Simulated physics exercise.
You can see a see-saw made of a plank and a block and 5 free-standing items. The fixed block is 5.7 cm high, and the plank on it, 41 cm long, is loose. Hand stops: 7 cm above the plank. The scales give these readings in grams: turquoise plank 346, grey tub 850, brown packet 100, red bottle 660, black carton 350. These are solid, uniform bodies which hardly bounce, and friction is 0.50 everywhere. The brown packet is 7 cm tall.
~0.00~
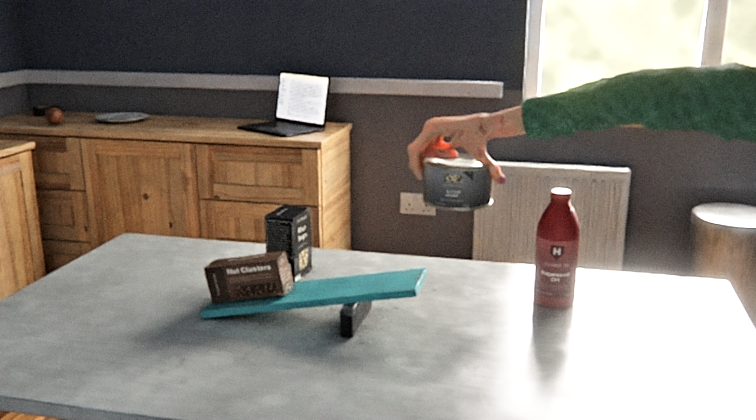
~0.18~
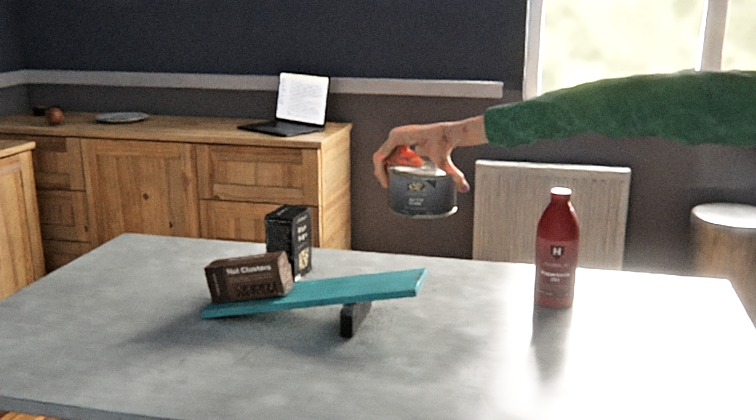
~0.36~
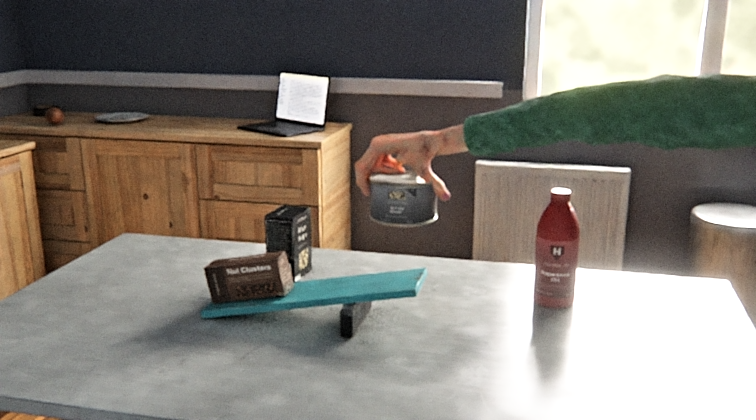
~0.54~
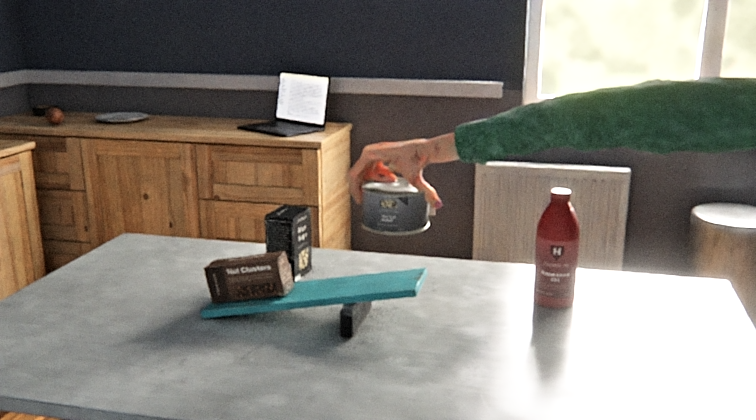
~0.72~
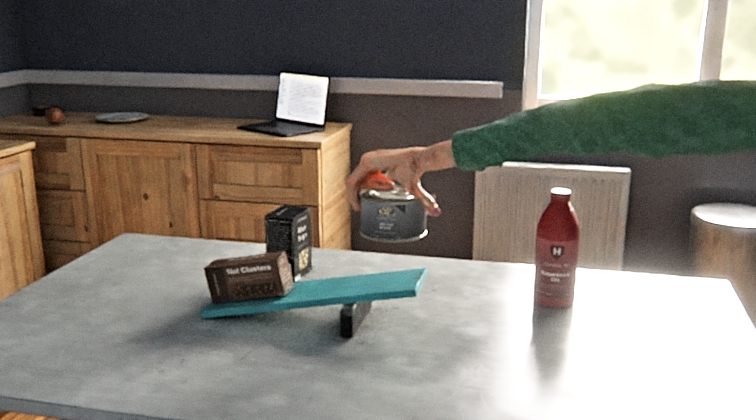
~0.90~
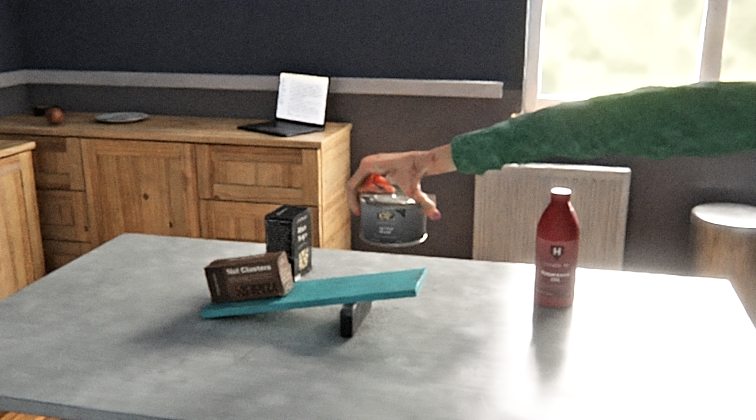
A hand in a green sleeve carried a grey tub leftward and down over the raised end of a tilted turquoise plank, then held it still above, while the brown packet sat on the lower end.
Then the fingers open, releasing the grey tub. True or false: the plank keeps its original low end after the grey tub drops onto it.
False, the plank tips over.
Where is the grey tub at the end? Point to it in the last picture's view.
Around (418, 298).
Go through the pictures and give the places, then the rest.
In the first frame, 13 cm from its drop point; grey tub (458, 181); turquoise plank (314, 293).
In the second frame, 7 cm from its drop point; grey tub (422, 189); red bottle (557, 247).
In the third frame, 4 cm from its drop point; grey tub (403, 197); turquoise plank (314, 293).
In the fourth frame, 2 cm from its drop point; grey tub (396, 206); red bottle (557, 247).
In the fifth frame, 1 cm from its drop point; grey tub (393, 213); turquoise plank (314, 293).
Held still over the plank; grey tub (393, 217); red bottle (557, 247), in the sixth frame.
After 1.20 s, plank at 6°, tipped the other way; grey tub leaning 6° near (396, 274); brown packet leaning 18°.
After 1.50 s, plank at 26°, tipped the other way; grey tub leaning 26° near (418, 298); brown packet on its side.
After 2.10 s, plank at 26°, tipped the other way; grey tub leaning 26° near (418, 298); brown packet upside down.
At rest (3.6 s), plank at 26°, tipped the other way; tipped over on the table or plank, brown packet; not toppled but over 4 cm from the start, turquoise plank and grey tub; the other 2 in place, give or take 4 cm. Seen from the same camera at the end, grey tub near (418, 298). The plank swings over.
